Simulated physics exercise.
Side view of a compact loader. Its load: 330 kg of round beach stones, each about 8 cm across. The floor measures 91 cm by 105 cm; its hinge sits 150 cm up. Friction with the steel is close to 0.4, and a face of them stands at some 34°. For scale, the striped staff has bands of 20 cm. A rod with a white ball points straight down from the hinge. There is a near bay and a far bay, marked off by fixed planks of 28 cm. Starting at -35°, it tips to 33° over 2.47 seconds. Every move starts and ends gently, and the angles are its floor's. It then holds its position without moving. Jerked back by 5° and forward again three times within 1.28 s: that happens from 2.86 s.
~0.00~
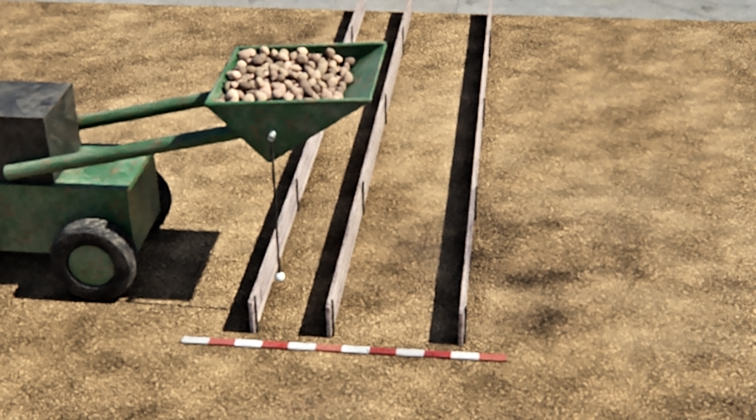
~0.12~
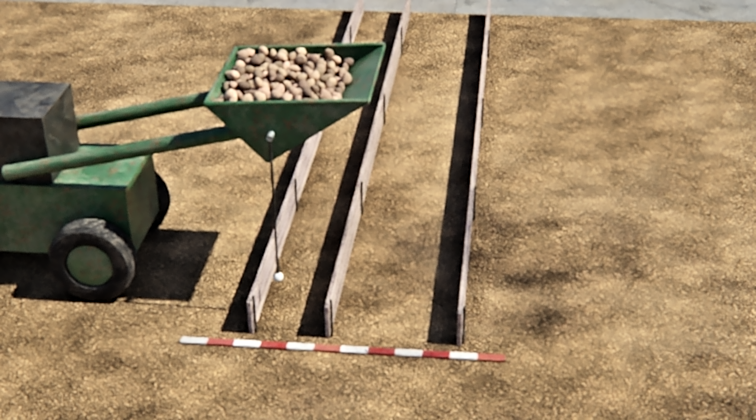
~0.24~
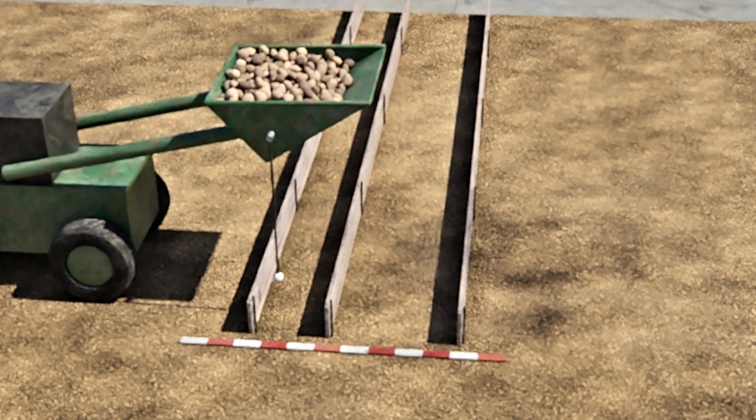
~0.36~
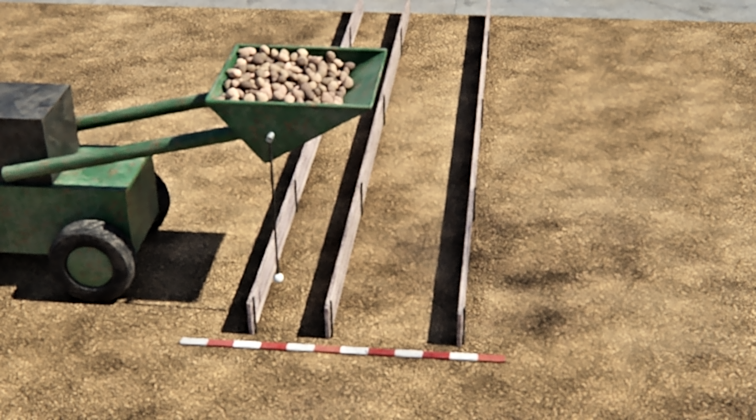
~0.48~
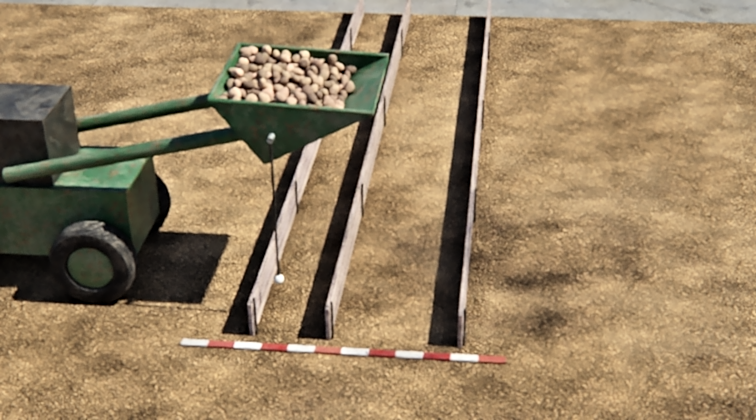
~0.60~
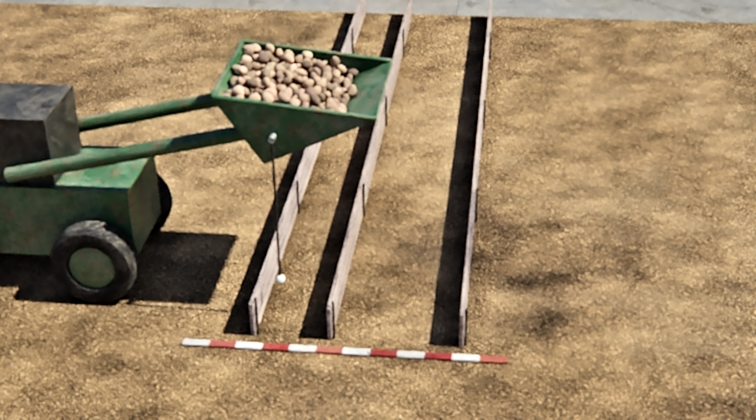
On bare brown ground beside low boards, a green loader slowly tilts its raised bucket of potato-like stones slightly, otherwise staying put.
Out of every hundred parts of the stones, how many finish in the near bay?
Close to 0 in every hundred.
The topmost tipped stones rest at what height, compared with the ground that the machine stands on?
I'd put it at roughly 32 cm above the ground.
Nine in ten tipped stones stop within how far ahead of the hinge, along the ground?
About 130 cm ahead of the hinge.
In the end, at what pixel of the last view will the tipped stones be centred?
In the last view, about (428, 272).
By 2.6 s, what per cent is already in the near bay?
Approx. 0 % of the load.
After 1.9 s the floor is at 22°; 93 % in the bucket, 7 % in the far bay; the foremost stones are at (388, 178).
After 2.6 s the floor is at 33°; 18 % in the bucket, 82 % in the far bay; the foremost stones are at (460, 279).
After 4.6 s the floor is at 33°; 0 % in the bucket, 100 % in the far bay; the foremost stones are at (462, 256).
After 7.2 s the floor is at 33°; 0 % in the bucket, 100 % in the far bay; the foremost stones are at (462, 256).
